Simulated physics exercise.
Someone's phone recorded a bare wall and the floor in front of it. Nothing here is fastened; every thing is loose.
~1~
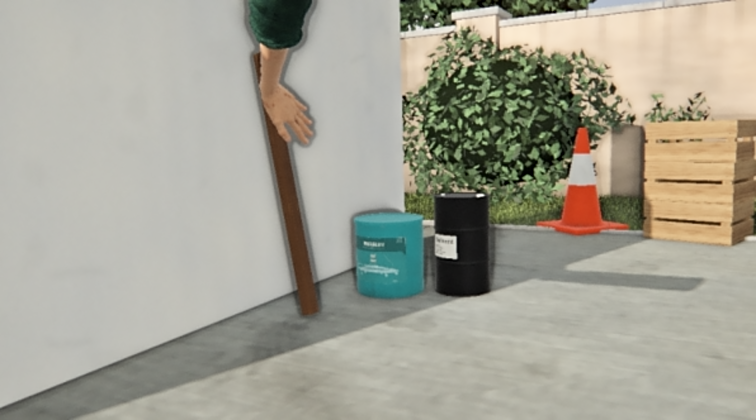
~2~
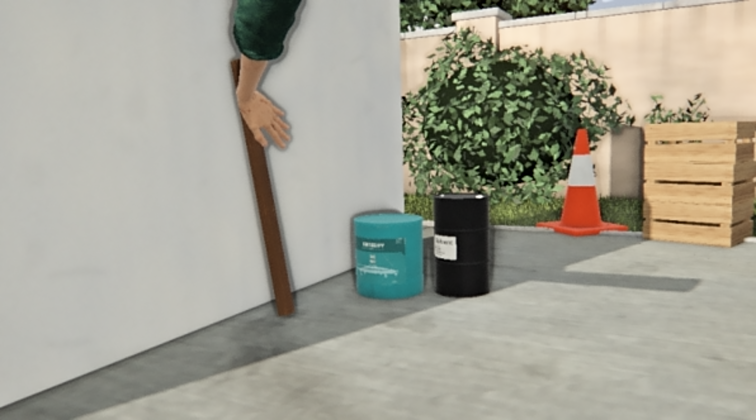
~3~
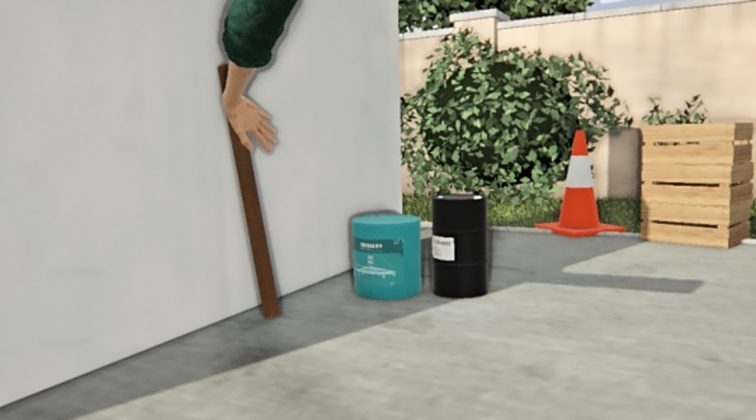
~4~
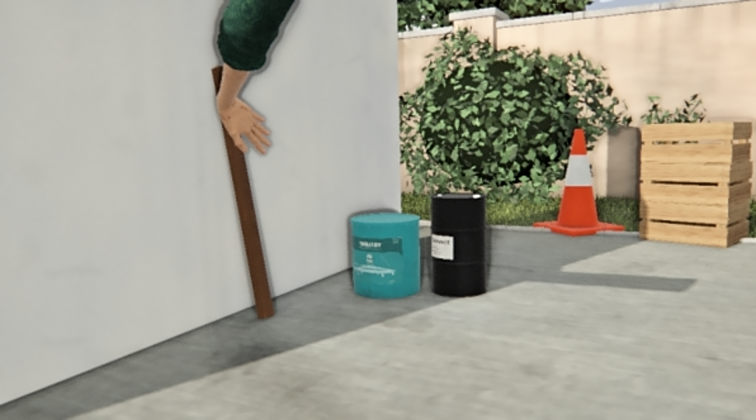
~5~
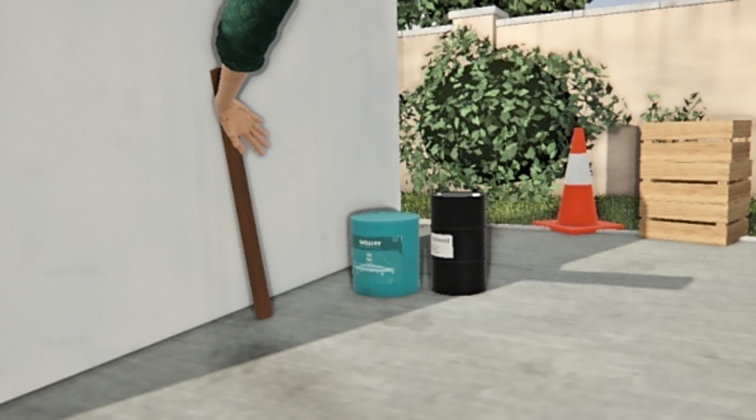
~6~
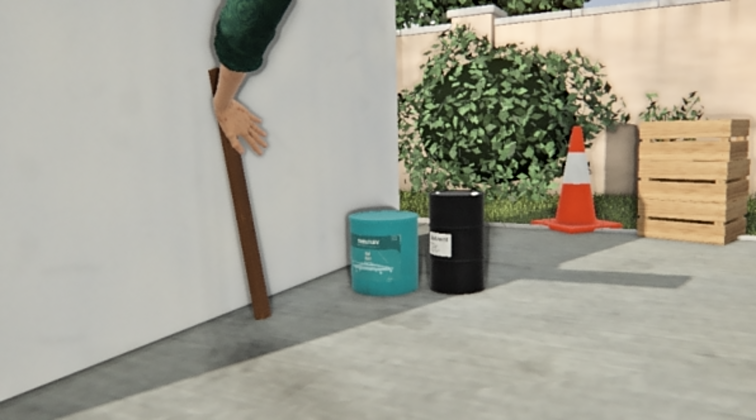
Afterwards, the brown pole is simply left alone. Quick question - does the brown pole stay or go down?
Remains propped.
Then, 0.20 s past the last view, nothing moves.
Then, 0.70 s past the last view, brown pole resting near (240, 195).
Finally, all 3 still in place. Final places as the last picture's camera would see them, brown pole near (240, 195). The pole holds.
